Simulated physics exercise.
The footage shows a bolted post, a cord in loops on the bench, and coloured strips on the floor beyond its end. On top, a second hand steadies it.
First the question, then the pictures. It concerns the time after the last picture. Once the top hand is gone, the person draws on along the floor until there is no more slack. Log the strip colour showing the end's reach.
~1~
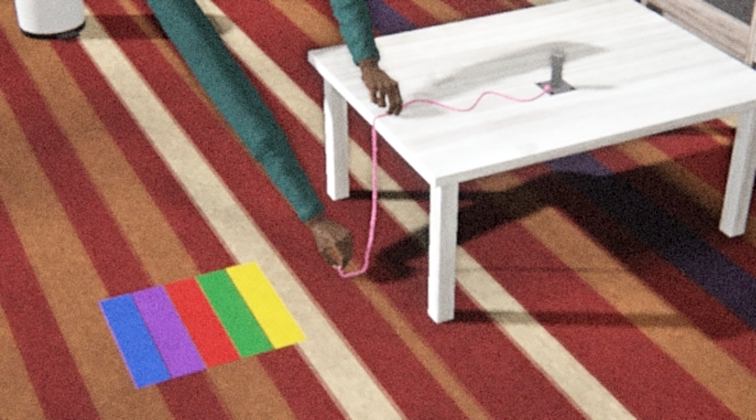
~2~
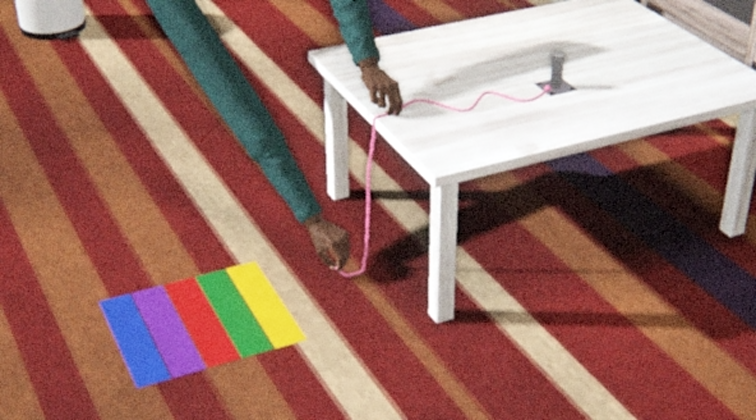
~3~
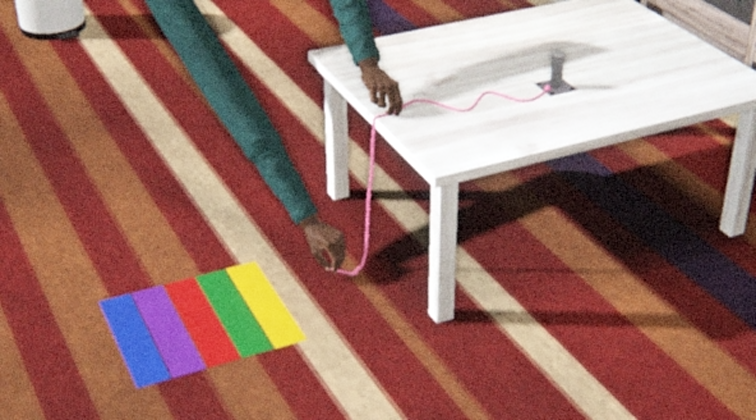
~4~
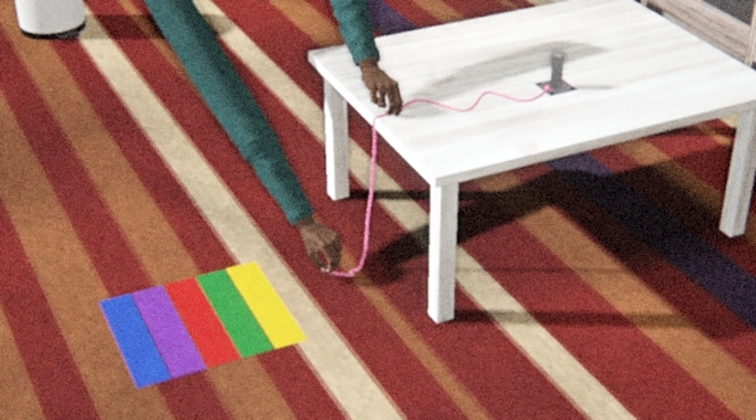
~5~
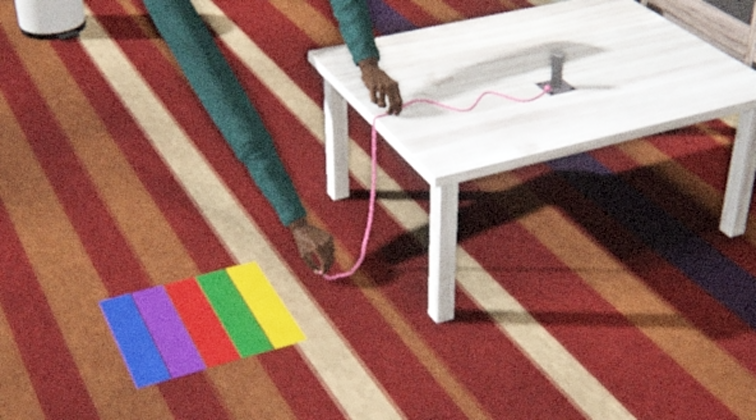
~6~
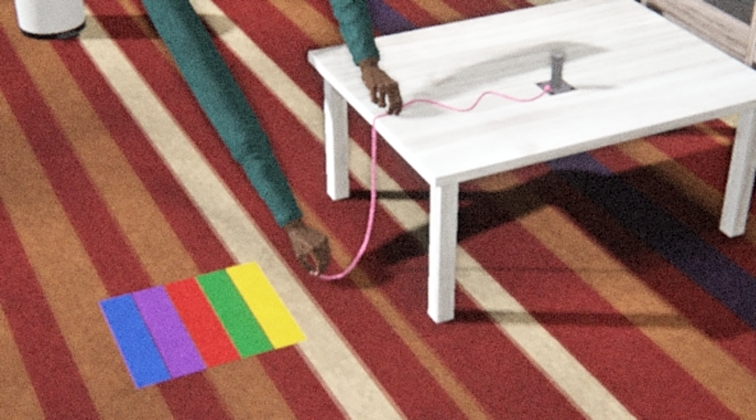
Reach: Purple strip.
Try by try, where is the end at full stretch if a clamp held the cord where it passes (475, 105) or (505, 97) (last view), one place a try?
Around (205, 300), then around (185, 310).
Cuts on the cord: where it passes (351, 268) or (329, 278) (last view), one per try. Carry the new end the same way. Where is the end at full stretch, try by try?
(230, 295) and (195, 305).
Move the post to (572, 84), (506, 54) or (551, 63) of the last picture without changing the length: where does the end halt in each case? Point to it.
Around (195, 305), then (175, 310), then (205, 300).
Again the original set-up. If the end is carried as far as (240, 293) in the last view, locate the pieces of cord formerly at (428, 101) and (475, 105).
Roughly (391, 117) for one and roughly (445, 106) for the other.
Soon after, end near (240, 293); over green.
Then, end near (195, 305); over red.
At full stretch, end near (170, 312); over purple. It gets as far as the purple strip.
